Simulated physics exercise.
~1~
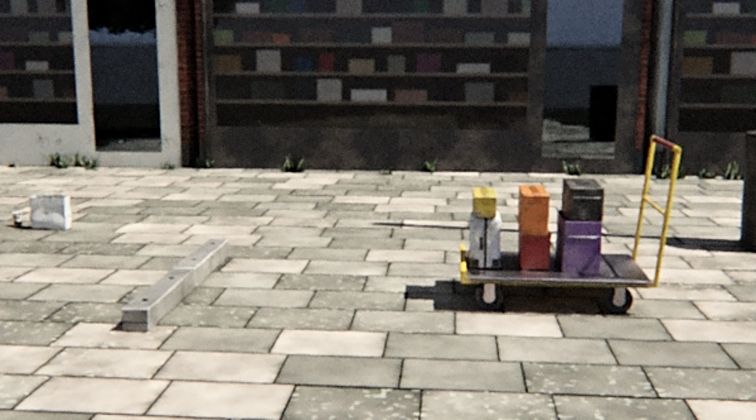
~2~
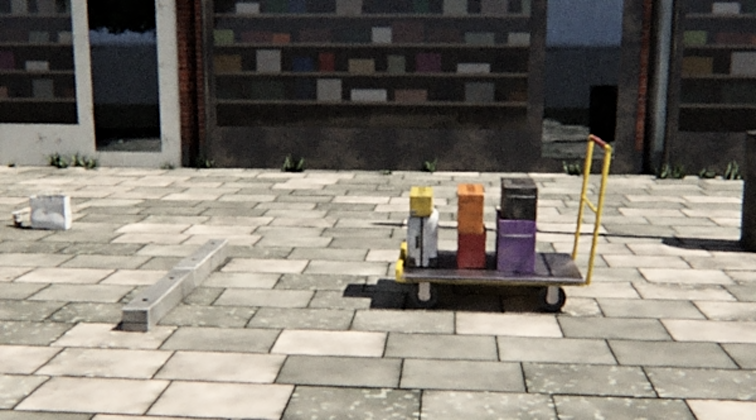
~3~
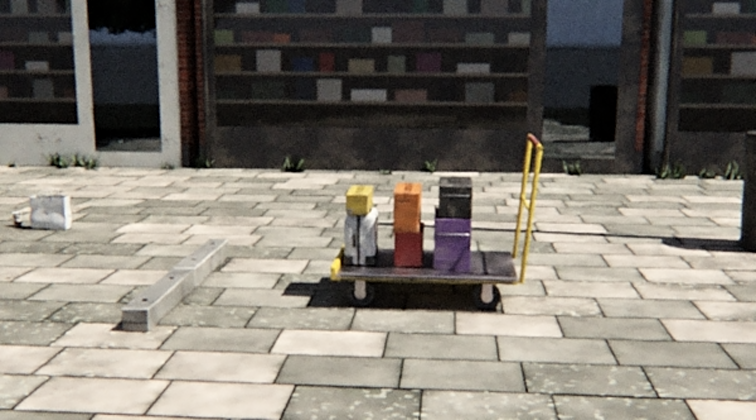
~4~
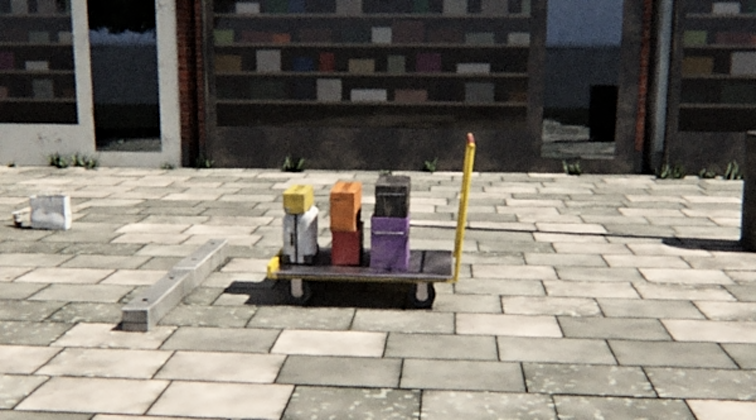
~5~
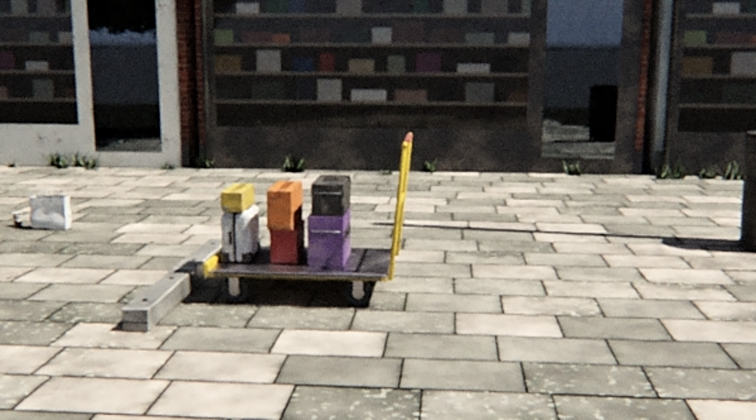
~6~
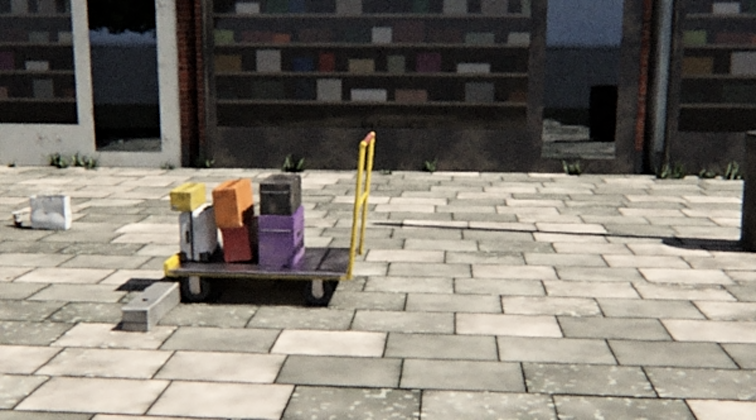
In the video, a flatbed trolley with a yellow handle carries stacked boxes and cases leftward across sunlit paving past shopfront windows. It rolls steadily to a low grey kerb, where the yellow, orange and other upper items tilt slightly, and everything is still aboard at the end.
